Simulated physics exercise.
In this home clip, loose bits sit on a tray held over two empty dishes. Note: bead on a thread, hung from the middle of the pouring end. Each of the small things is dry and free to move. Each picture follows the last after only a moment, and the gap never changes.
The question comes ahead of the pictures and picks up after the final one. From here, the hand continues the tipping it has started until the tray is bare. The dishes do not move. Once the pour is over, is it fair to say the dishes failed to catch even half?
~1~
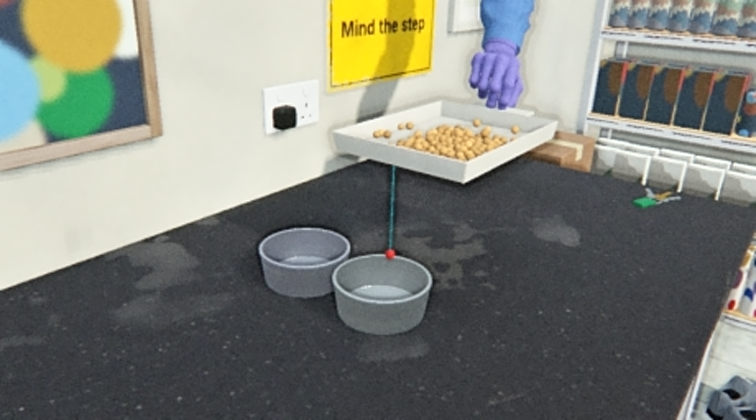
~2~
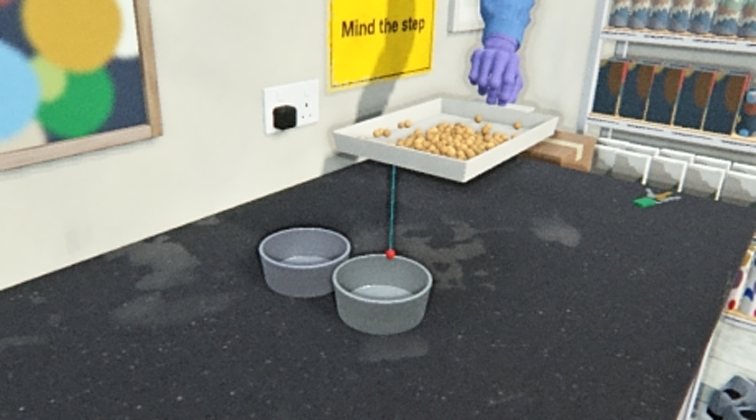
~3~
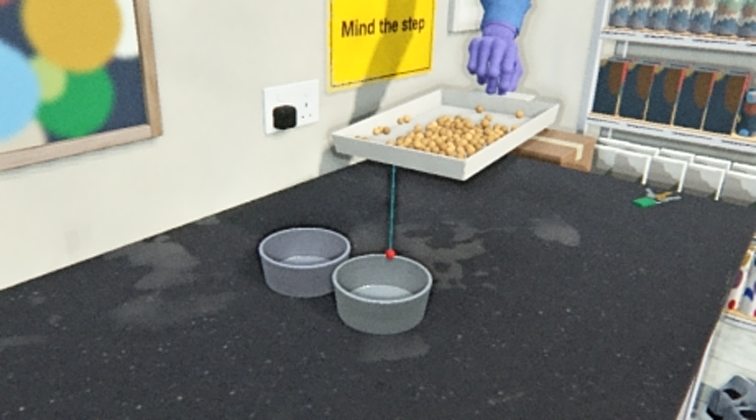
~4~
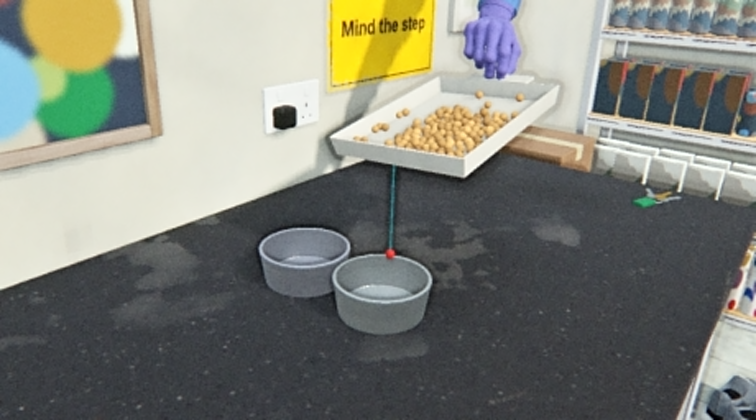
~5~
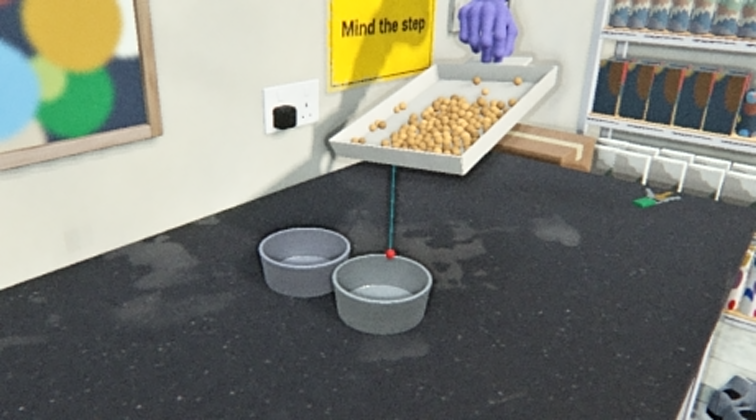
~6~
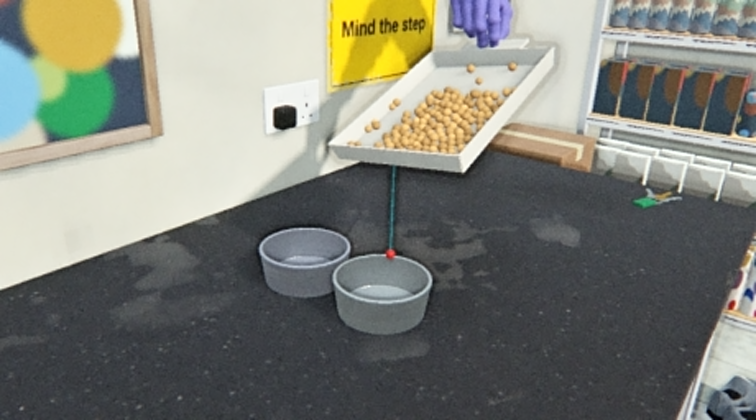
Result: Mostly caught.
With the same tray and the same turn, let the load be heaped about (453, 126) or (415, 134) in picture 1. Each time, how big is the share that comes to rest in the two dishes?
First 70 %, then 70 %.
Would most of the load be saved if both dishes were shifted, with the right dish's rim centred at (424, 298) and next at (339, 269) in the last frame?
Catch, run one: Past the halfway mark; run two: Past the halfway mark.
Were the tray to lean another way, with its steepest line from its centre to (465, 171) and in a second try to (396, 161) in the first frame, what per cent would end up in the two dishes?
10 per cent, then 40 per cent.
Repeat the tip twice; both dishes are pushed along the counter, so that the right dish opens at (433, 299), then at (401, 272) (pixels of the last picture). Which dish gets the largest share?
The left-hand one the first time, the left-hand one the second.
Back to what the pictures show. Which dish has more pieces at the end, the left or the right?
Result: More in the left side.
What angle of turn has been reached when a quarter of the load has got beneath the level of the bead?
Approx. reading: About 105°.
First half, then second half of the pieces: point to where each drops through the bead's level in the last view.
I'd put it at roughly (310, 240), and after that at roughly (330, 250).
Shortly afterwards, tray tipped steeply; all but a few on the tray; only a few in the air.
Next, tray tipped past a quarter turn; near a quarter on the tray; only a few in the right dish; near a third in the left dish; a little outside both; near a quarter in the air.
Some moments later, tray tipped past a quarter turn; a little in the right dish; near two thirds in the left dish; near a quarter outside both.
In the end, tray tipped past a quarter turn; a little in the right dish; near two thirds in the left dish; near a quarter outside both.
